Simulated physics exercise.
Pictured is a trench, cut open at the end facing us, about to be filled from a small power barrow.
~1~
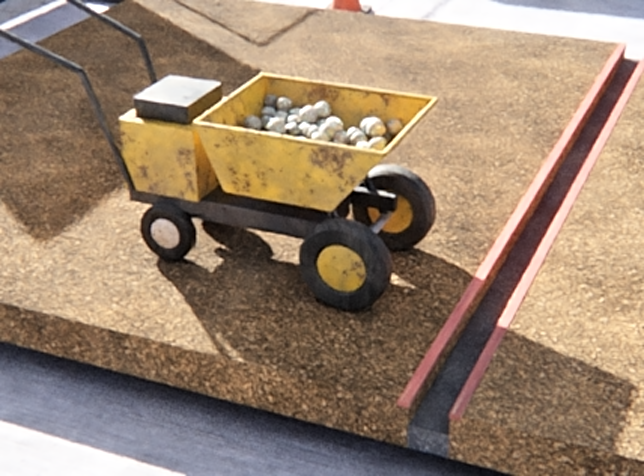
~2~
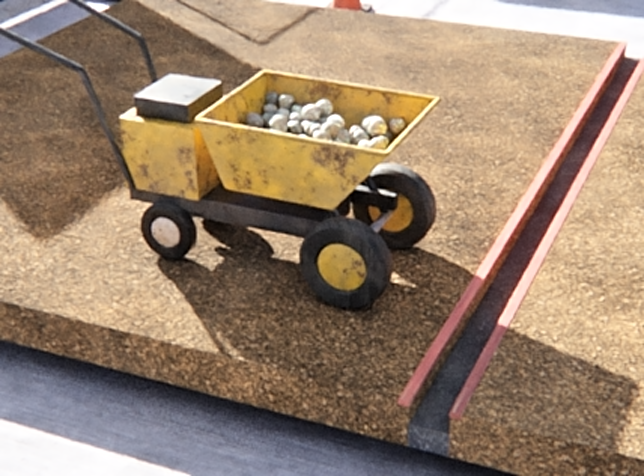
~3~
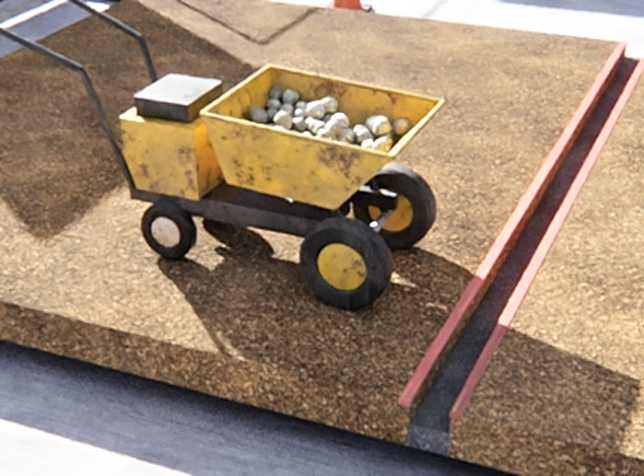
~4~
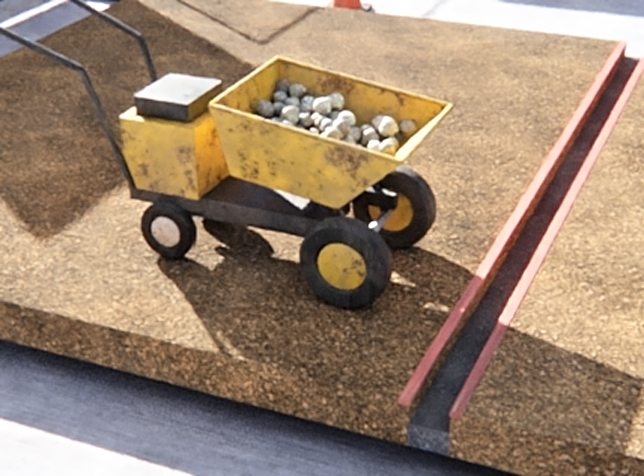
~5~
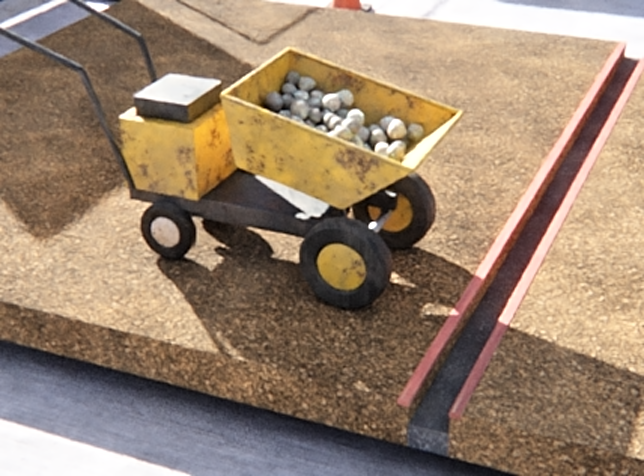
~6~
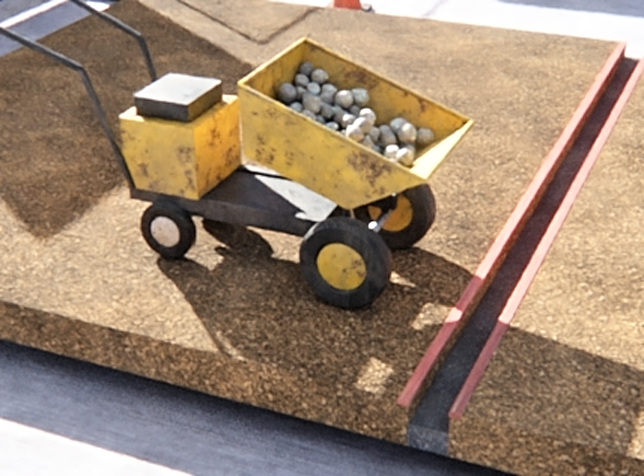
At first a small yellow power barrow stands on brown ground, its skip level and loaded with rounded pebbles, beside a narrow trench edged in red. Then the skip begins to tilt toward the right, its back end rising steadily, until it is clearly tipped, with the pebbles still inside.
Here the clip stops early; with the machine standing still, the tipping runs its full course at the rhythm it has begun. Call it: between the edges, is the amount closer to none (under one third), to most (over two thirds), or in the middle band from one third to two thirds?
Closer to none.
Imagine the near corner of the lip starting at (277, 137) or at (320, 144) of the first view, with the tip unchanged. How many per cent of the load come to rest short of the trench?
Roughly 50 and 20 %.
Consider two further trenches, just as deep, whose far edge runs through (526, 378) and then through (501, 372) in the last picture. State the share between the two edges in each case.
Roughly 70 % and 50 %.
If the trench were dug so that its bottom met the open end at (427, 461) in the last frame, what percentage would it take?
It would be close to 30 percent.
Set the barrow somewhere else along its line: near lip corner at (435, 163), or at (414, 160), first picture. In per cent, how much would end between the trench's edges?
Estimates: 0 %, 0 %.
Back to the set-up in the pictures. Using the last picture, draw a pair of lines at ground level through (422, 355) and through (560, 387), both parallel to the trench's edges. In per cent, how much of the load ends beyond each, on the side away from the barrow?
Close to 90 % and 20 %, in that order.
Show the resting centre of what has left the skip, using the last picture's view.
(546, 302).
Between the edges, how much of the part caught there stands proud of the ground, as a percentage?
15 per cent or thereabouts.
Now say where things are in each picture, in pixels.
Lip of the skip at (384, 155), level; top of the load at (295, 131), river pebbles; first edge of the trench at (430, 357); far edge at (480, 369), the trench under half as wide as the skip, and about half as deep as wide, in the first frame.
Lip of the skip at (387, 155), level; top of the load at (296, 129), in the second frame.
Lip of the skip at (392, 158), tipped barely; top of the load at (300, 126), in the third frame.
Lip of the skip at (401, 162), tipped a little; top of the load at (291, 117), in the fourth frame.
Lip of the skip at (412, 171), tipped a little; top of the load at (300, 112), in the fifth frame.
Lip of the skip at (424, 181), tipped clearly; top of the load at (310, 100); first edge of the trench at (430, 356); far edge at (480, 367), in the sixth frame.
Soon, skip tipped steeply; all in the skip.
A while on, skip tipped right over; about two thirds in the skip; a stray few in or heaped over the trench; about a quarter beyond it; a stray few falling.
Towards the end, skip tipped right over; about a quarter in the skip; about a quarter in or heaped over the trench; about two thirds beyond it.
Finally, skip tipped right over; a small part in the skip; about a quarter in or heaped over the trench; about two thirds beyond it.
